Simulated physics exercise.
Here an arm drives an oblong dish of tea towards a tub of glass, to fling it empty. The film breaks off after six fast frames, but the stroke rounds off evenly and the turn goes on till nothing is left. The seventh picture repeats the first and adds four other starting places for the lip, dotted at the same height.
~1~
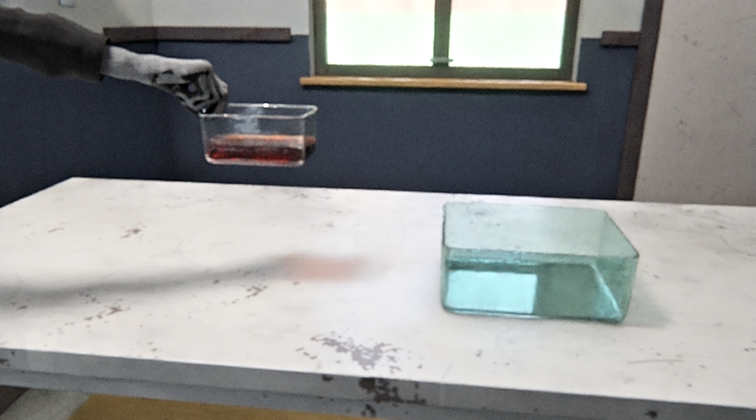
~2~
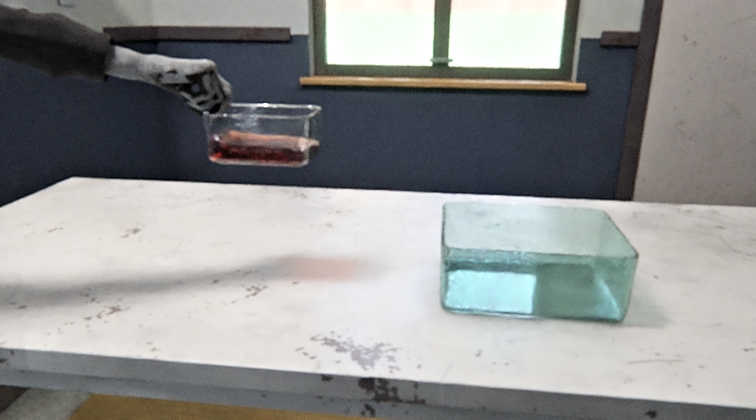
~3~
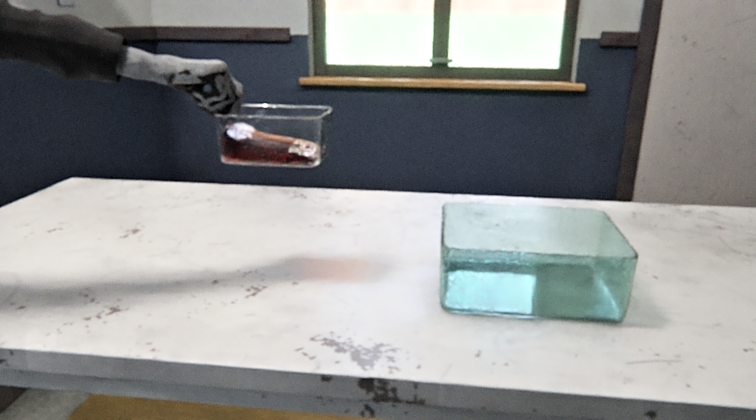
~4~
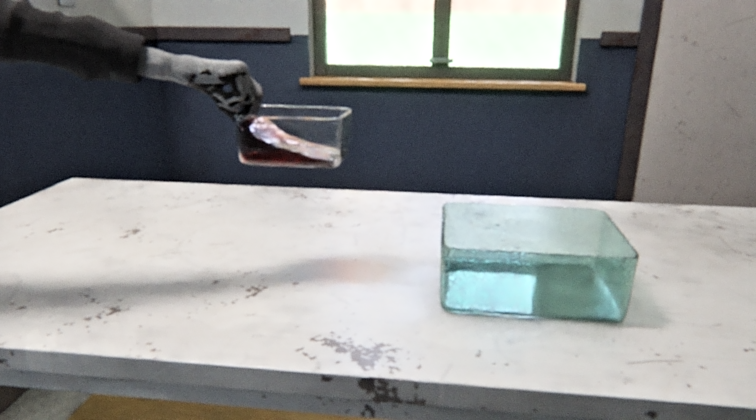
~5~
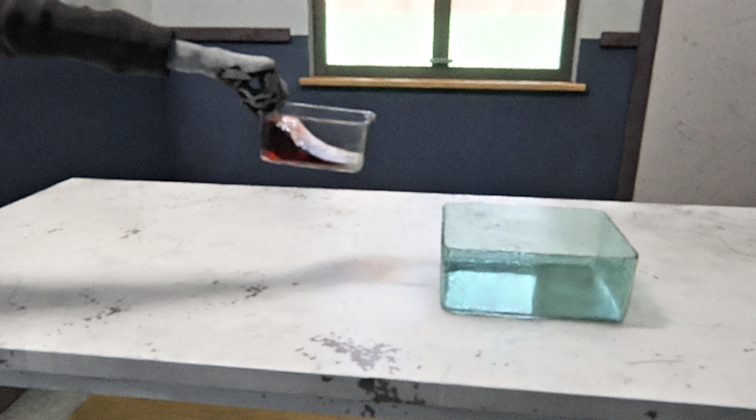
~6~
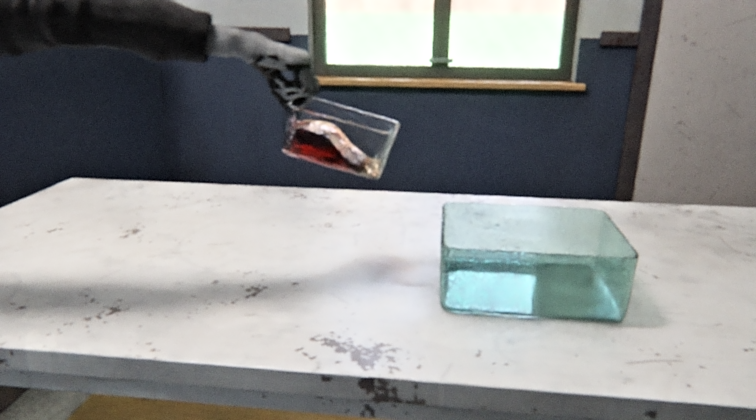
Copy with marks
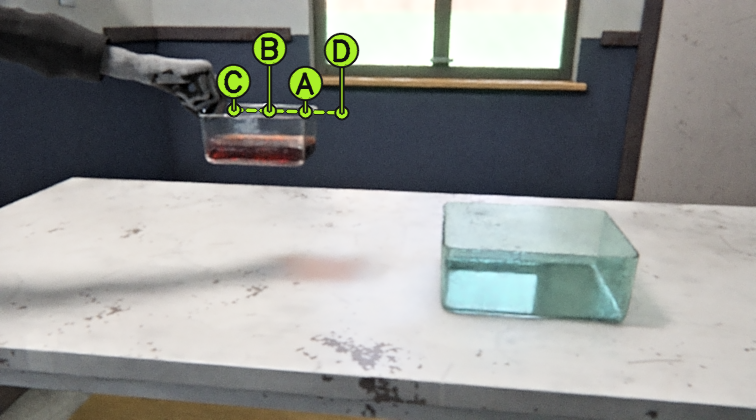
A gloved hand carried a clear oblong dish of reddish-brown liquid rightward above a worn white table, toward a greenish glass tub; the liquid sloshed inside, and the dish began tilting slightly to the right.
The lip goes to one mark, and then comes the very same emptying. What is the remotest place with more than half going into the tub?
I would pick place B.
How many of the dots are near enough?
Three of them.
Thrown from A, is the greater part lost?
No, that is safe.
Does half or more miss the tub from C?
Yes, that goes wrong.
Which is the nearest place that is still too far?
The answer is C.
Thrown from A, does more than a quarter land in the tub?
Yes, it does.
In lime, A at (305, 111); B at (269, 110); C at (233, 109); D at (341, 112).
For place A, about 77 % lands in the tub, 14 % falls short and 9 % goes beside or beyond.
For place B, about 66 % lands in the tub, 29 % falls short and 5 % goes beside or beyond.
For place C, about 37 % lands in the tub, 60 % falls short and 3 % goes beside or beyond.
For place D, about 86 % lands in the tub, 1 % falls short and 12 % goes beside or beyond.
